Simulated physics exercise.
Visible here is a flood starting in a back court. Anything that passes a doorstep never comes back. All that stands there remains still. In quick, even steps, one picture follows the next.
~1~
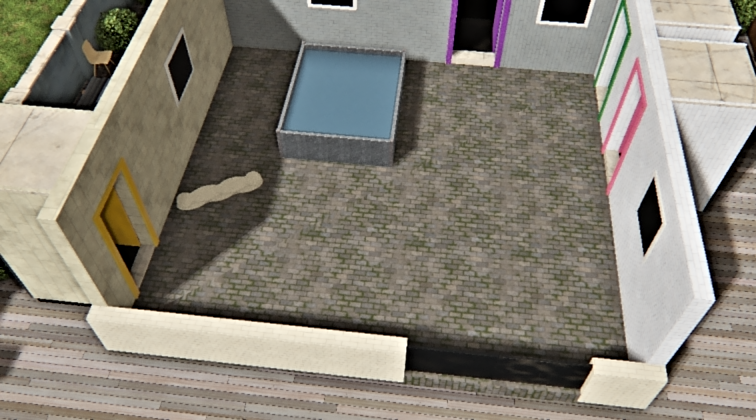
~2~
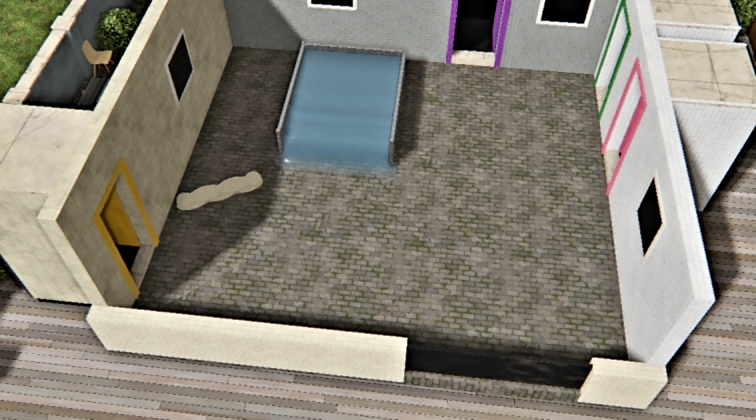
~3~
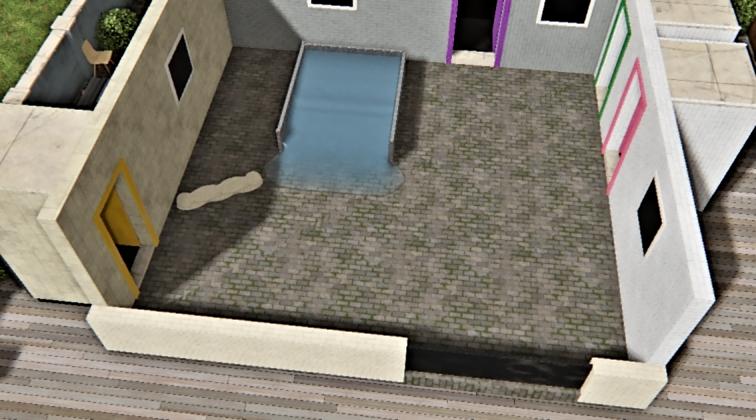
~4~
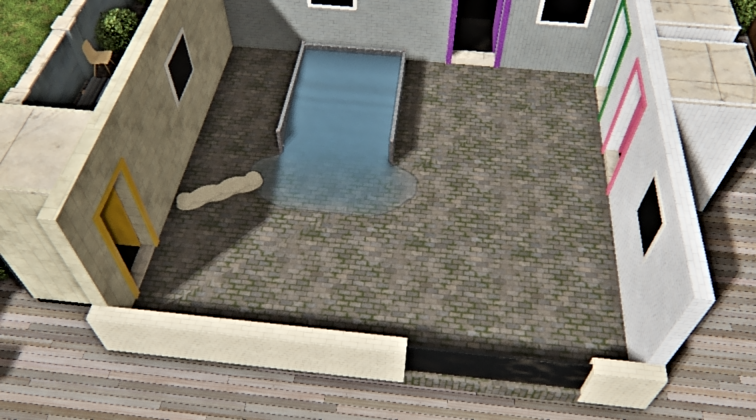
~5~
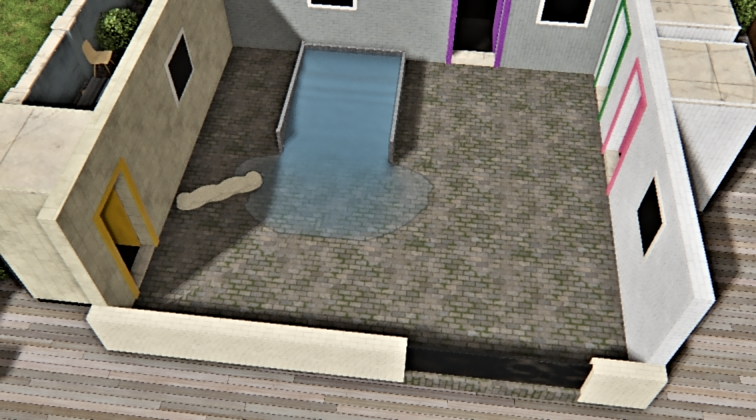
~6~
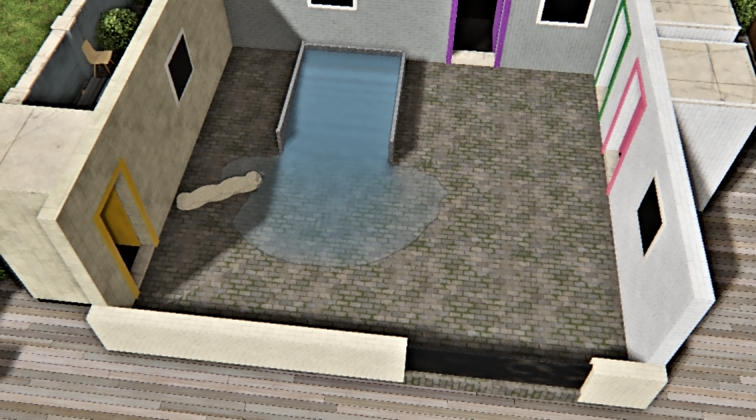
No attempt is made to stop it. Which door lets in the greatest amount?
The yellow one.
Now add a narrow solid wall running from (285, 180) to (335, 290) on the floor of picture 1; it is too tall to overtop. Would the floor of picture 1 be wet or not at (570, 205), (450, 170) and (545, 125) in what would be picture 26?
Well, in order I'd call them unreached, unreached and unreached.
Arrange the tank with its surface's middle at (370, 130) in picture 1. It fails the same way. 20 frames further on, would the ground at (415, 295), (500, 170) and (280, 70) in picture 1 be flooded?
In turn: Wet, dry, free of water.
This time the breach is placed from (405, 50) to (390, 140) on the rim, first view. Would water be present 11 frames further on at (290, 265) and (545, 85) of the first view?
So the first point ends up unwetted, while the second ends up swamped.
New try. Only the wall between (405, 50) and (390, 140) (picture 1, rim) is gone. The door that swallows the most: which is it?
I'd say the green door.
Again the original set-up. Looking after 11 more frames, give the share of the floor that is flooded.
That comes to about 40 per cent.
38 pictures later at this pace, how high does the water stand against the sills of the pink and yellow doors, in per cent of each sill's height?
I'd put it at close to 30 and 300 per cent.
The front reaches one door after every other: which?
Last is the purple one.
A moment on, water covers 30 % of the floor; pink door not reached, green door not reached, yellow door not reached, purple door not reached.
Next, water covers 40 % of the floor; pink door not reached, green door not reached, yellow door wet at the sill, nothing in, purple door not reached.
Then, water covers 45 % of the floor; pink door not reached, green door not reached, yellow door some in, purple door not reached.
Later, water covers 65 % of the floor; pink door wet at the sill, nothing in, green door not reached, yellow door a lot in, purple door not reached.
In the end, water covers 90 % of the floor; pink door wet at the sill, nothing in, green door a trickle in, yellow door a lot in, purple door wet at the sill, nothing in; the yellow door has let in the most.
